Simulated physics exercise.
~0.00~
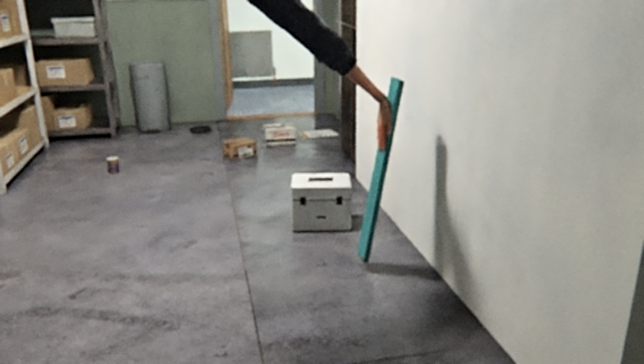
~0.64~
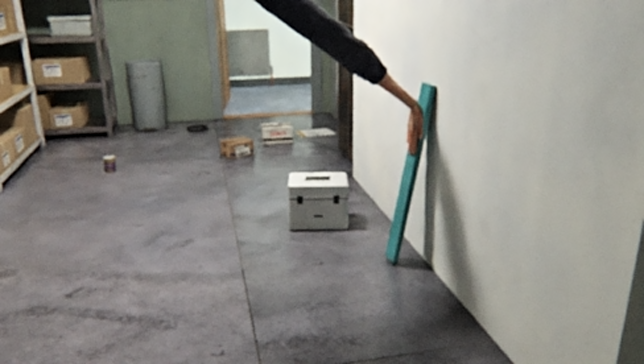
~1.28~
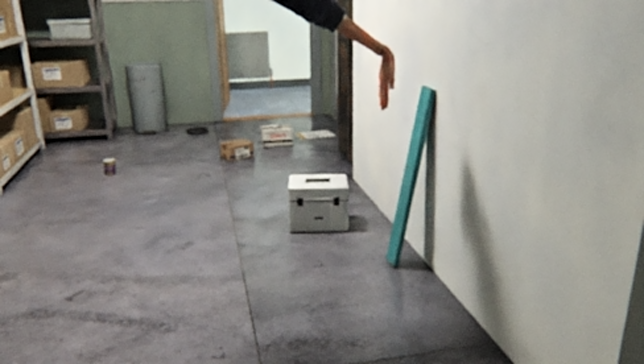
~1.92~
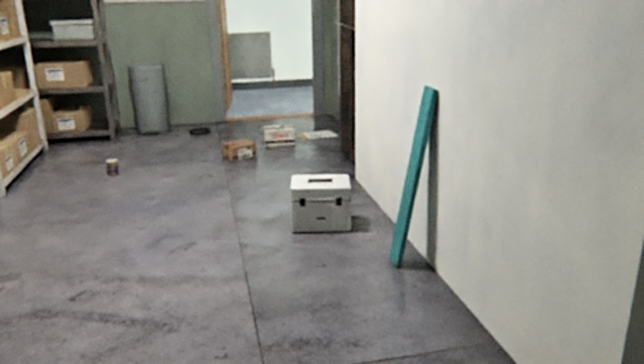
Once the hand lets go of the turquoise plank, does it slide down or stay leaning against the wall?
The turquoise plank holds and stays leaning against the wall after the hand has let go.
